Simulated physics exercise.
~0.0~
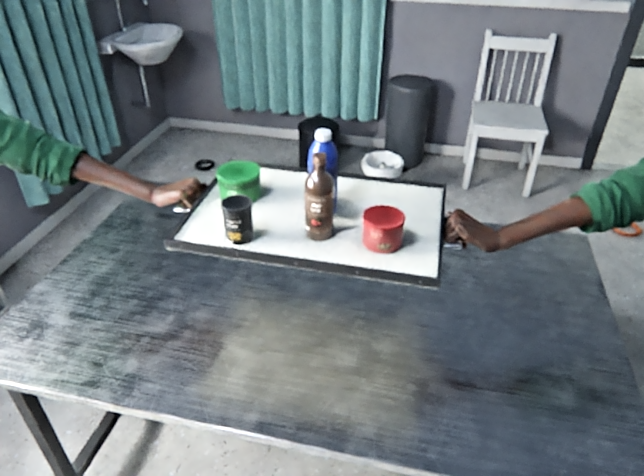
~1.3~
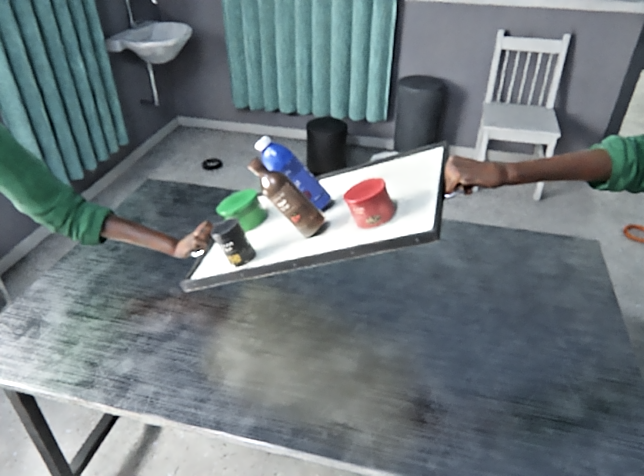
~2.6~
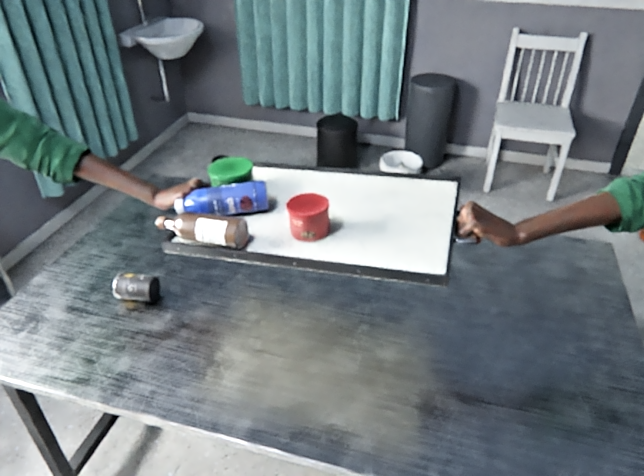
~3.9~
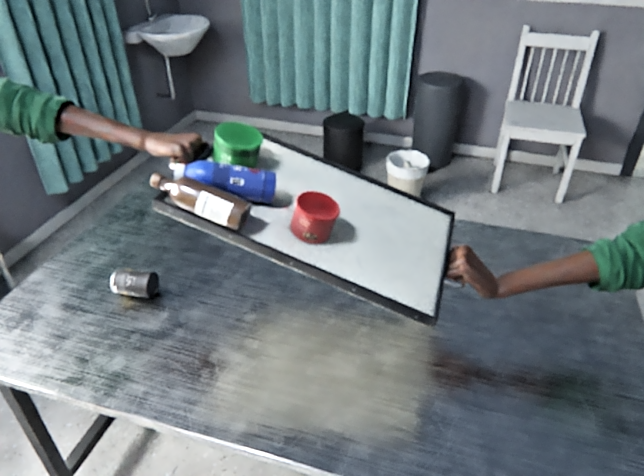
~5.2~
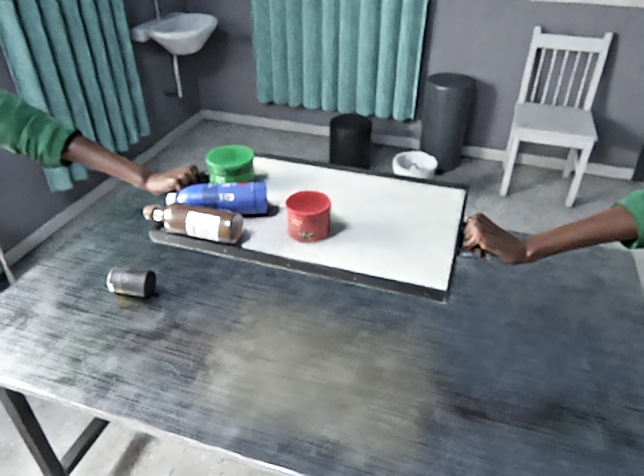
Two hands tipped a white tray left over a dark table, toppling the blue and brown bottles and sending the black tin off onto the tabletop, then tilted it right and levelled it, with the bottles still lying beside the upright red and green tubs.
